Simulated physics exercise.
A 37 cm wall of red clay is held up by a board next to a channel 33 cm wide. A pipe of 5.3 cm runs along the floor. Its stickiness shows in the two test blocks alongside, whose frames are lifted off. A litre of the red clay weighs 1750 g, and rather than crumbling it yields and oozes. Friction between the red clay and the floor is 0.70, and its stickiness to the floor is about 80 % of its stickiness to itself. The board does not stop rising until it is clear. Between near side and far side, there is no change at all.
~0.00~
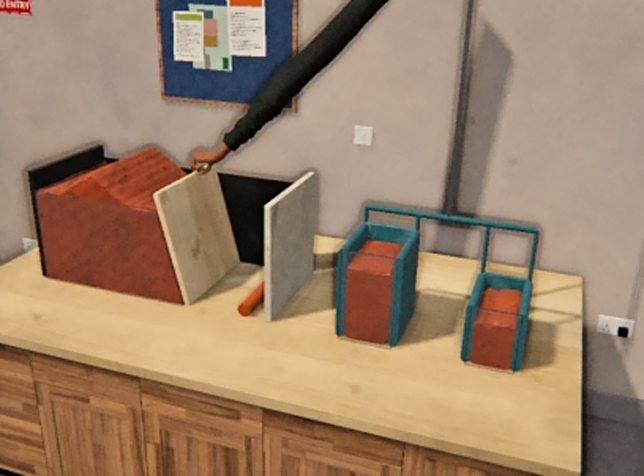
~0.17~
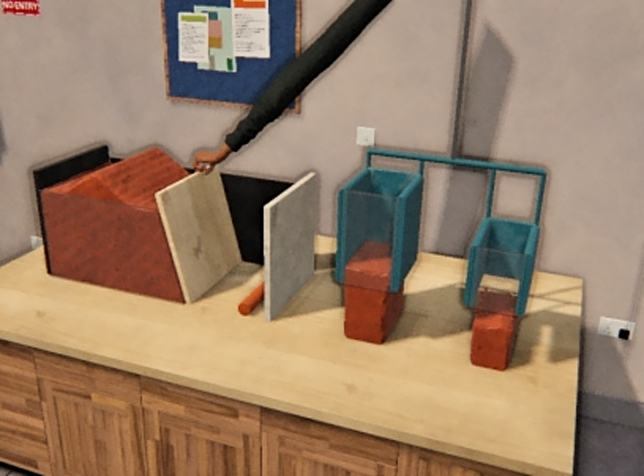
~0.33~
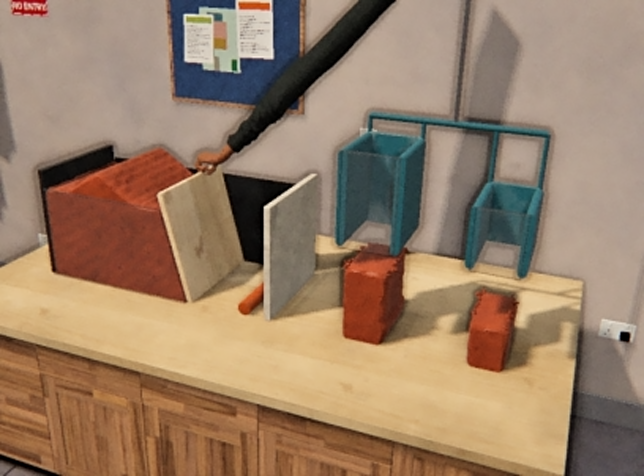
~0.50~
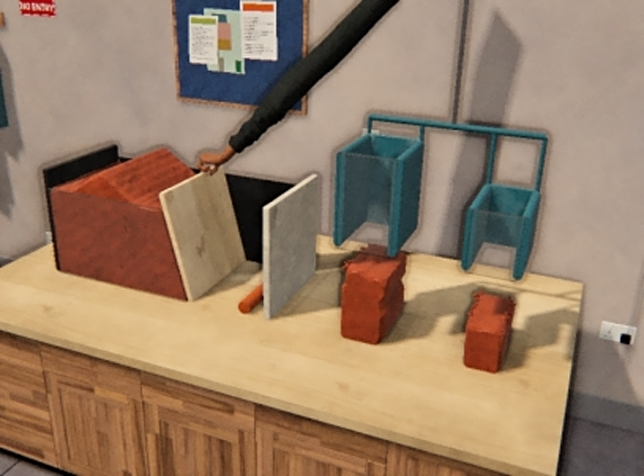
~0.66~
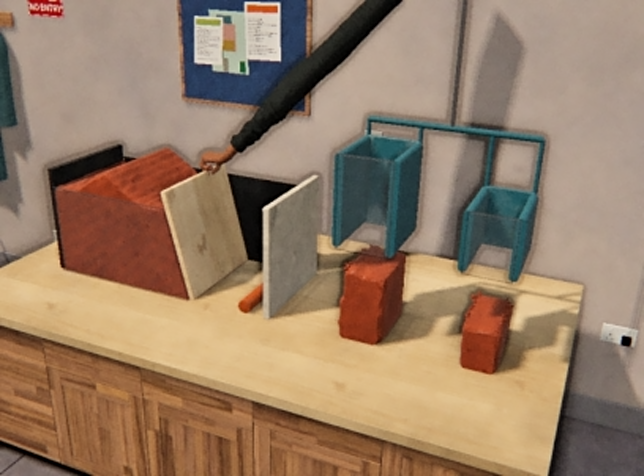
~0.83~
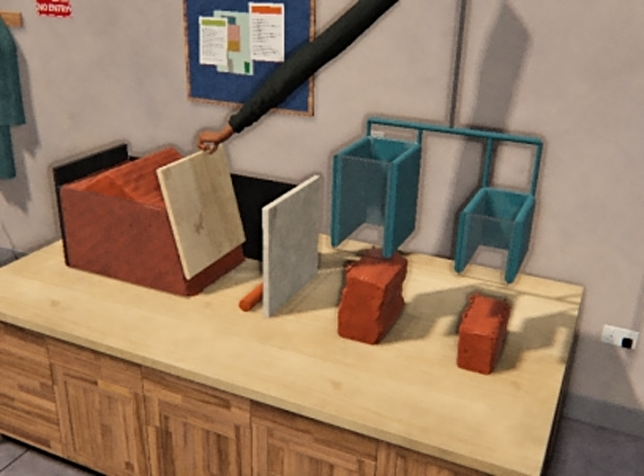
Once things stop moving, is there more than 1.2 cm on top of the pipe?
No.
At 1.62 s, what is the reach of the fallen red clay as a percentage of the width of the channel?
Near 0 %.
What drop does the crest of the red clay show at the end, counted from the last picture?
The gap comes to about 0 centimetres.
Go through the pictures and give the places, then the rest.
In the first picture, top of the board at (157, 209), not yet moved; crest of the red clay at (95, 177); block heights 29 cm, 17 cm (left to right).
In the second picture, top of the board at (158, 209), not yet moved; crest of the red clay at (98, 177); block heights 28 cm, 17 cm (left to right).
In the third picture, top of the board at (160, 209), not yet moved; crest of the red clay at (102, 177); block heights 28 cm, 17 cm (left to right).
In the fourth picture, top of the board at (162, 209), not yet moved; crest of the red clay at (105, 177); block heights 28 cm, 17 cm (left to right).
In the fifth picture, top of the board at (164, 207), moved 5 mm; crest of the red clay at (108, 177); block heights 28 cm, 17 cm (left to right).
In the sixth picture, top of the board at (160, 185), moved 9.1 cm; crest of the red clay at (112, 176); block heights 27 cm, 17 cm (left to right).
After 1.06 s, the face still stands and nothing lies on the pipe.
After 1.34 s, the face still stands and nothing lies on the pipe.
After 1.62 s, the face still stands and nothing lies on the pipe.
After 1.90 s, the face still stands and nothing lies on the pipe.
After 1.95 s, the face still stands and nothing lies on the pipe.
